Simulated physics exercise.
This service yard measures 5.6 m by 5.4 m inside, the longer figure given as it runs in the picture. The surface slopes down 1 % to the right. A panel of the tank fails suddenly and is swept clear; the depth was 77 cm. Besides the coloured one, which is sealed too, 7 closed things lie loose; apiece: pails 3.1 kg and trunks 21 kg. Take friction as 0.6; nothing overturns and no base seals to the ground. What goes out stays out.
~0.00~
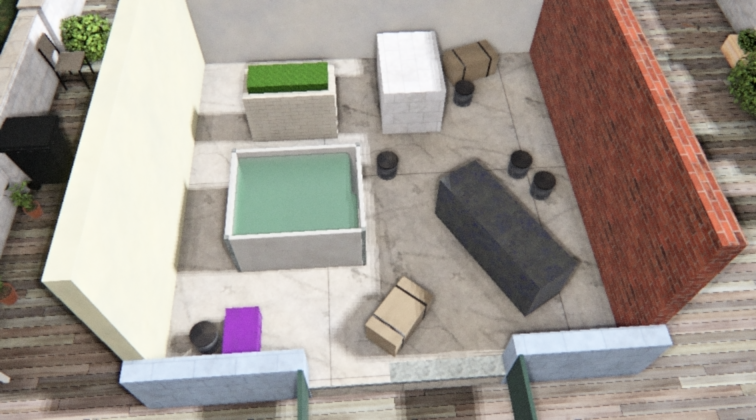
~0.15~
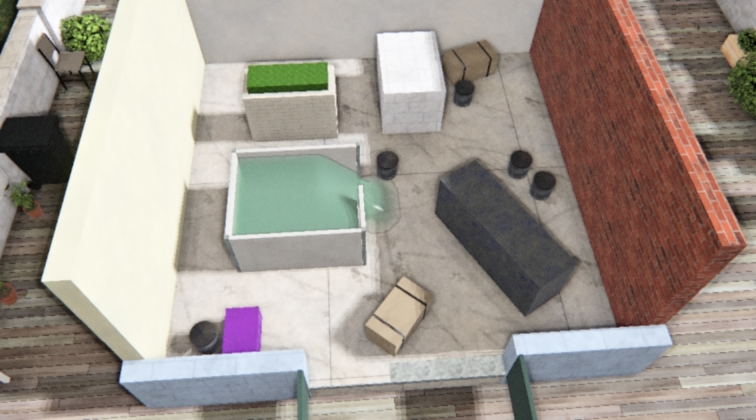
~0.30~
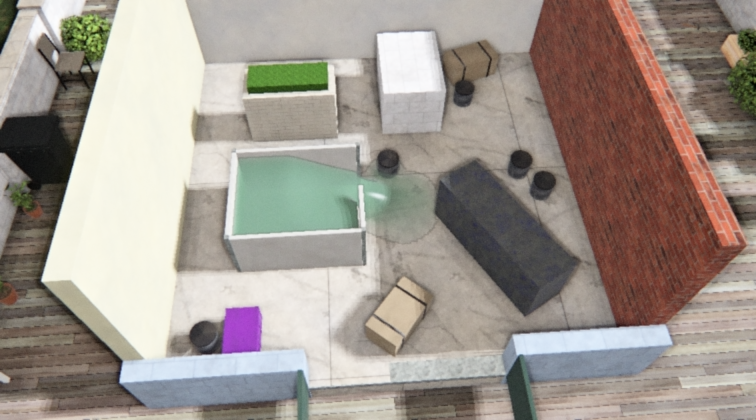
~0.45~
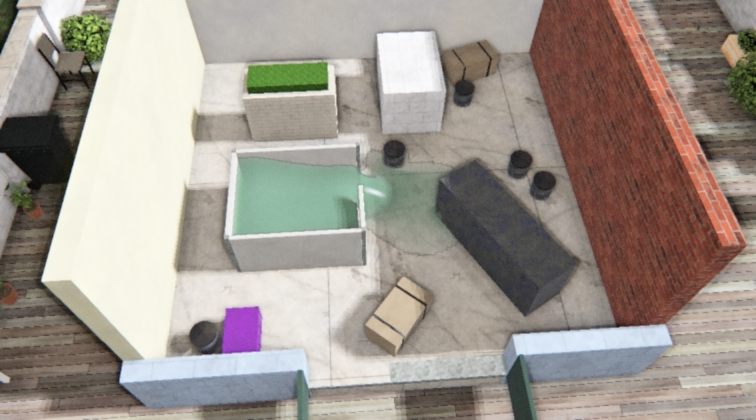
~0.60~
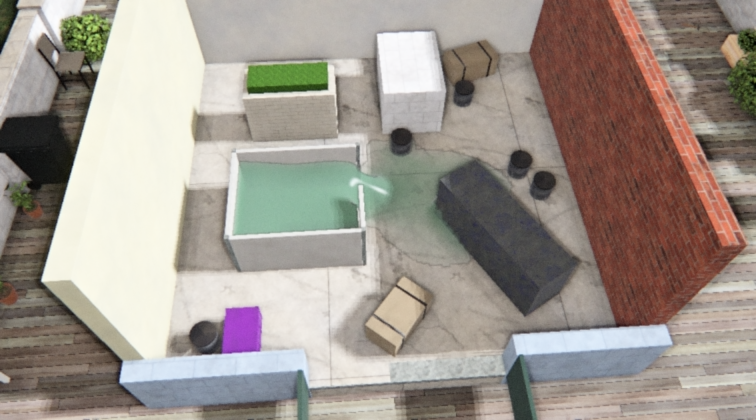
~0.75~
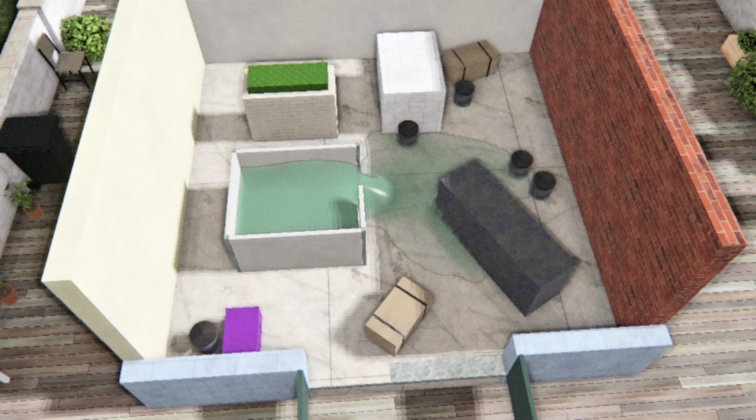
At the start, a walled yard holds a tank of green water, a purple crate, brown boxes and several dark pails. The tank's right side opens and water pours out to the right, spreading across the floor around the large dark block, while one nearby pail shifts slightly and the purple crate stays still.
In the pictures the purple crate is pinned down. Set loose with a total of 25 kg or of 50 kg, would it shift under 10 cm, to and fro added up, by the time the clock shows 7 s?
Verdict: The lower weight is enough.
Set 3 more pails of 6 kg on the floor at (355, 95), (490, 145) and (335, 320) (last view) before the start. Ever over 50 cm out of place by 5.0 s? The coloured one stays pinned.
In turn: Less, over, under.
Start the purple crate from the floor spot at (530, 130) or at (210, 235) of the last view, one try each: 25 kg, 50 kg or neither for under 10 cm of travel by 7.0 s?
In turn: Neither holds; the smaller is enough.
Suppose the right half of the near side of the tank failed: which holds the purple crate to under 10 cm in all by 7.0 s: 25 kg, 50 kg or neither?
Then only the larger load is enough.
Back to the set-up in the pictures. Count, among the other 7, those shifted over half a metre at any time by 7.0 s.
5 of them.
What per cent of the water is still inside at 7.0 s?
About 88 per cent.
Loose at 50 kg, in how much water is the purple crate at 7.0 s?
About 0 cm.
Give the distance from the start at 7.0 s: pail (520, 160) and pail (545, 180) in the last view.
In that order: 250 cm, gone out.
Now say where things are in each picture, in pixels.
The purple crate at (241, 330), on the bottom; water covers 2.0 m2; 0 of 8 have shifted, in the first picture.
The purple crate at (241, 330) rests on the ground; 2.5 m2 under water; 0 of 8 have shifted, in the second picture.
The purple crate at (241, 330), on the bottom; 3.2 m2 under water; 0 of 8 have shifted, in the third picture.
The purple crate at (241, 330) rests on the ground; 3.9 m2 under water; 1 of 8 have shifted, in the fourth picture.
The purple crate at (241, 330) rests on the ground; 4.8 m2 under water; 1 of 8 have shifted, in the fifth picture.
The purple crate at (241, 330) rests on the ground; water covers 5.8 m2; 1 of 8 have shifted, in the sixth picture.
After 1.4 s the purple crate would be 0 cm from its start with 25 kg and 0 cm from its start with 50 kg; 0 cm of water round it then.
After 3.1 s the purple crate would be 0 cm from its start with 25 kg and 0 cm from its start with 50 kg; 0 cm of water round it then.
After 4.9 s the purple crate would be 0 cm from its start with 25 kg and 0 cm from its start with 50 kg; 0 cm of water round it then.
After 7.0 s the purple crate would be 0 cm from its start with 25 kg and 0 cm from its start with 50 kg; 0 cm of water round it then.
